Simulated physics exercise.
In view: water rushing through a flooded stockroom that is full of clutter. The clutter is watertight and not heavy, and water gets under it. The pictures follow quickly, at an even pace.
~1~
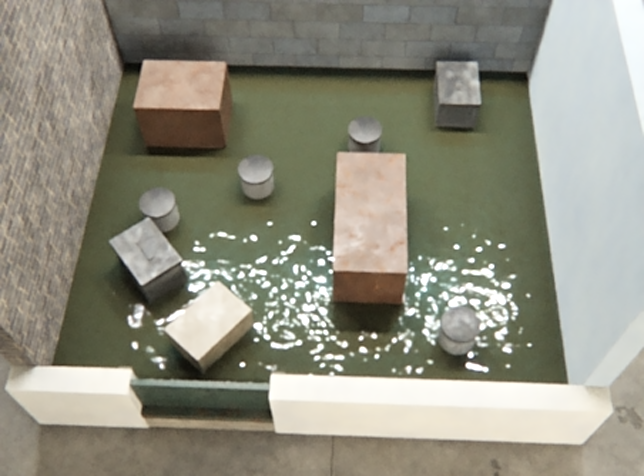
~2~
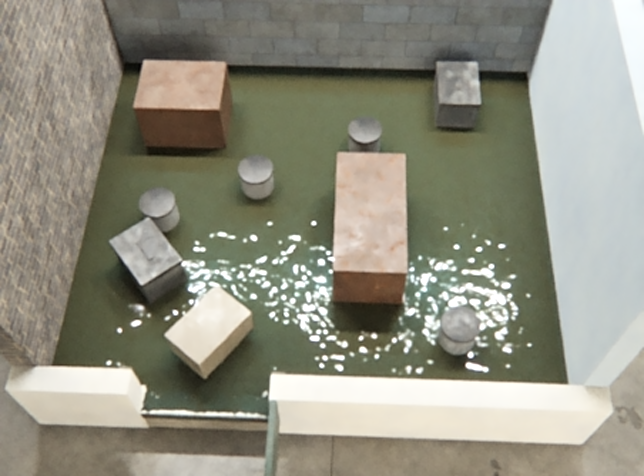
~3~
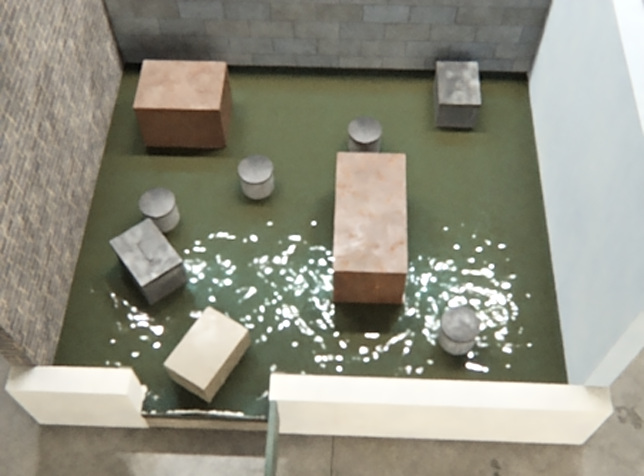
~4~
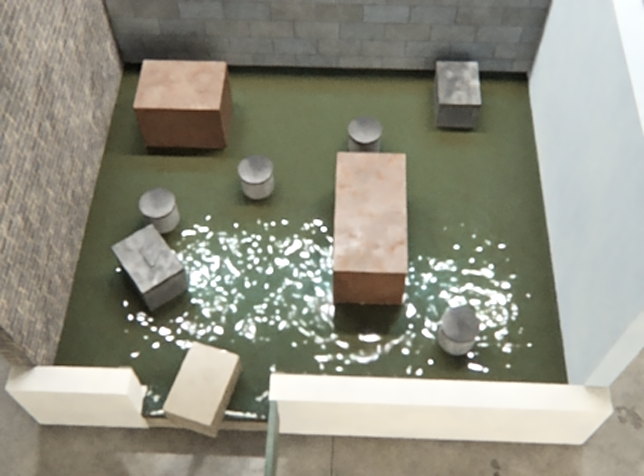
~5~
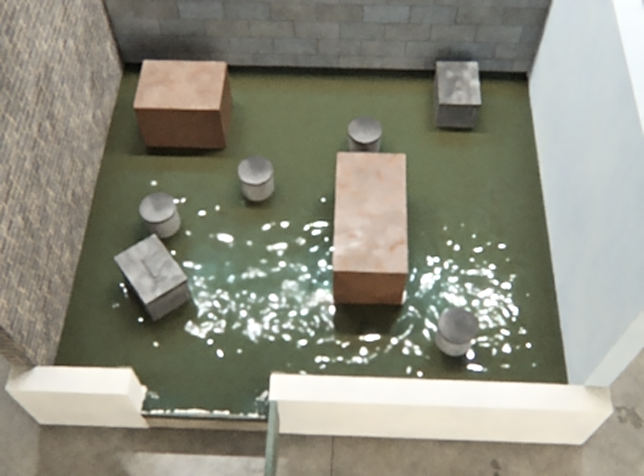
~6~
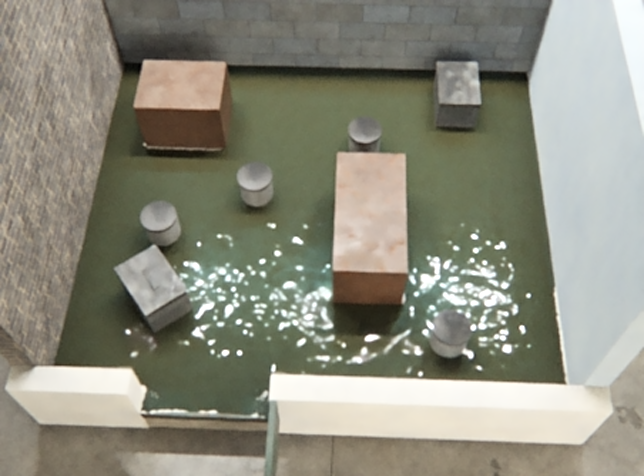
Flooded stockroom with a gate opening in the front wall, a cream box drifting out through the gap, and grey chest shifting slightly.
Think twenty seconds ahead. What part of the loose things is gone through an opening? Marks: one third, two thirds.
That comes to two thirds or above.
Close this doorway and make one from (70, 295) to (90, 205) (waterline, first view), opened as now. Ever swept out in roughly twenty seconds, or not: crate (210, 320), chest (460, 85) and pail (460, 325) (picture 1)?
As listed: Through, still in, left behind.
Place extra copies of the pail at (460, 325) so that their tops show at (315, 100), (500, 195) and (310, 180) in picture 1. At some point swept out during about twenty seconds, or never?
As listed: Washed out, inside, carried outside.
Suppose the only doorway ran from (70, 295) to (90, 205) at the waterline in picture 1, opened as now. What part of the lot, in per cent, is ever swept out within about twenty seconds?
Near 60 in a hundred.
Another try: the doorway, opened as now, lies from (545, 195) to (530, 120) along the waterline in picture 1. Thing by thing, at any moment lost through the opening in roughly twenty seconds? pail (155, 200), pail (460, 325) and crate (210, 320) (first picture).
One after the other: Still in, out, stays.
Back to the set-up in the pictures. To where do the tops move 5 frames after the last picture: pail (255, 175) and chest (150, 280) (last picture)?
At about (232, 215) and (155, 358).
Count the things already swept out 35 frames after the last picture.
That makes 6.
A moment on, 1 of 7 are out; 6 afloat.
Next, 4 of 7 are out; 3 afloat.
Later, 6 of 7 are out; 1 afloat.
In the end, 6 of 7 are out; 1 afloat.
